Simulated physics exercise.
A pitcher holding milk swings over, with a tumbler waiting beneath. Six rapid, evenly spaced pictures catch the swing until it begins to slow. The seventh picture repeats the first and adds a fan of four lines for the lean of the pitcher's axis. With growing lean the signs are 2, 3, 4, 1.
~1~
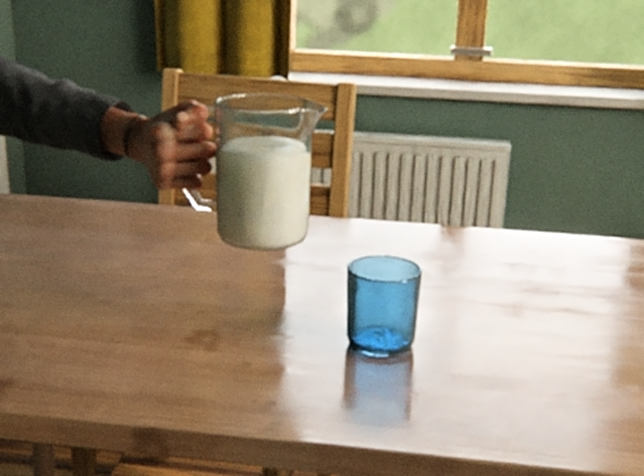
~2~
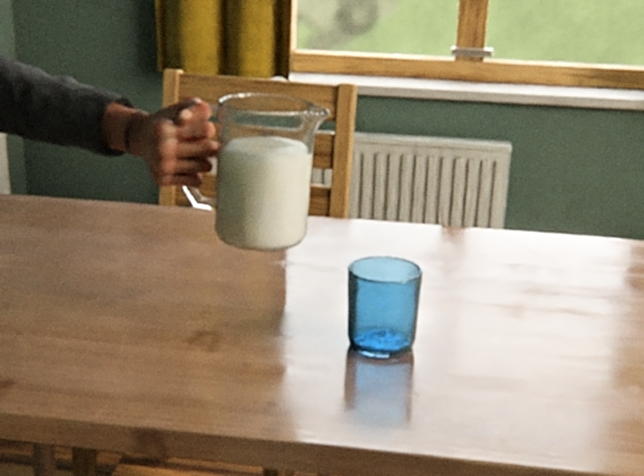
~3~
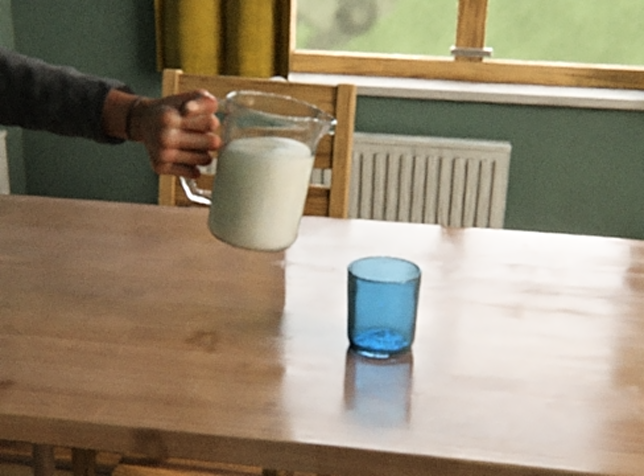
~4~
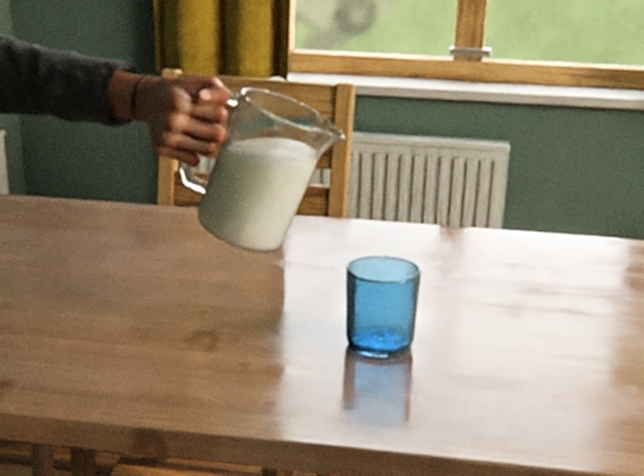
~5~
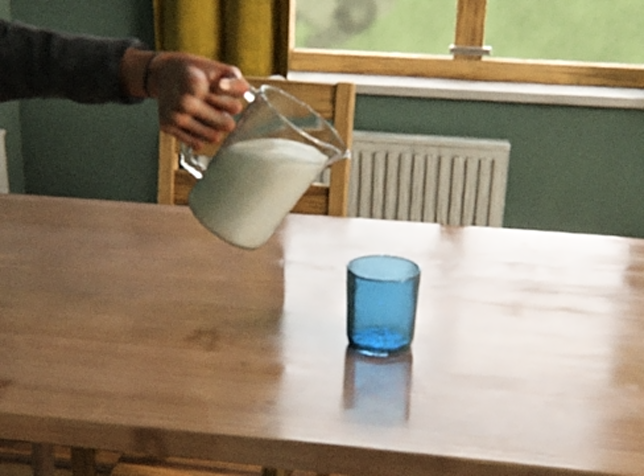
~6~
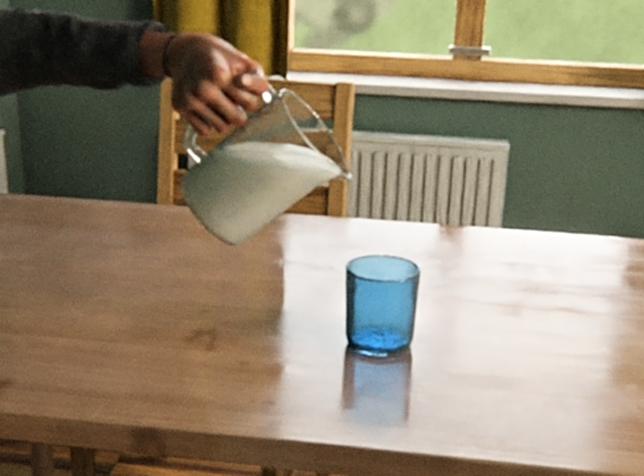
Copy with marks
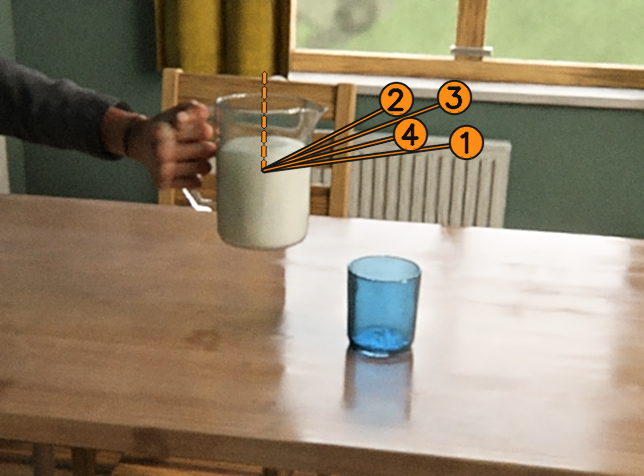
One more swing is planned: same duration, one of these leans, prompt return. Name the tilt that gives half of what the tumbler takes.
Take 3.
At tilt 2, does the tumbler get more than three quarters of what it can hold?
No, less.
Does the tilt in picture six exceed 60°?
No, it does not.
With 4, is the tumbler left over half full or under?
Over half.
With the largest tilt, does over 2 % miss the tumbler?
Yes, it does.
In orange, 1 at (449, 145); 2 at (382, 109); 3 at (439, 104); 4 at (393, 138).
With 1, the tumbler ends with about 78 % of what it can hold; 10 % of the milk is spilt.
With 2, the tumbler ends with about 31 % of what it can hold.
With 3, the tumbler ends with about 50 % of what it can hold.
With 4, the tumbler ends with about 69 % of what it can hold; 3 % of the milk is spilt.
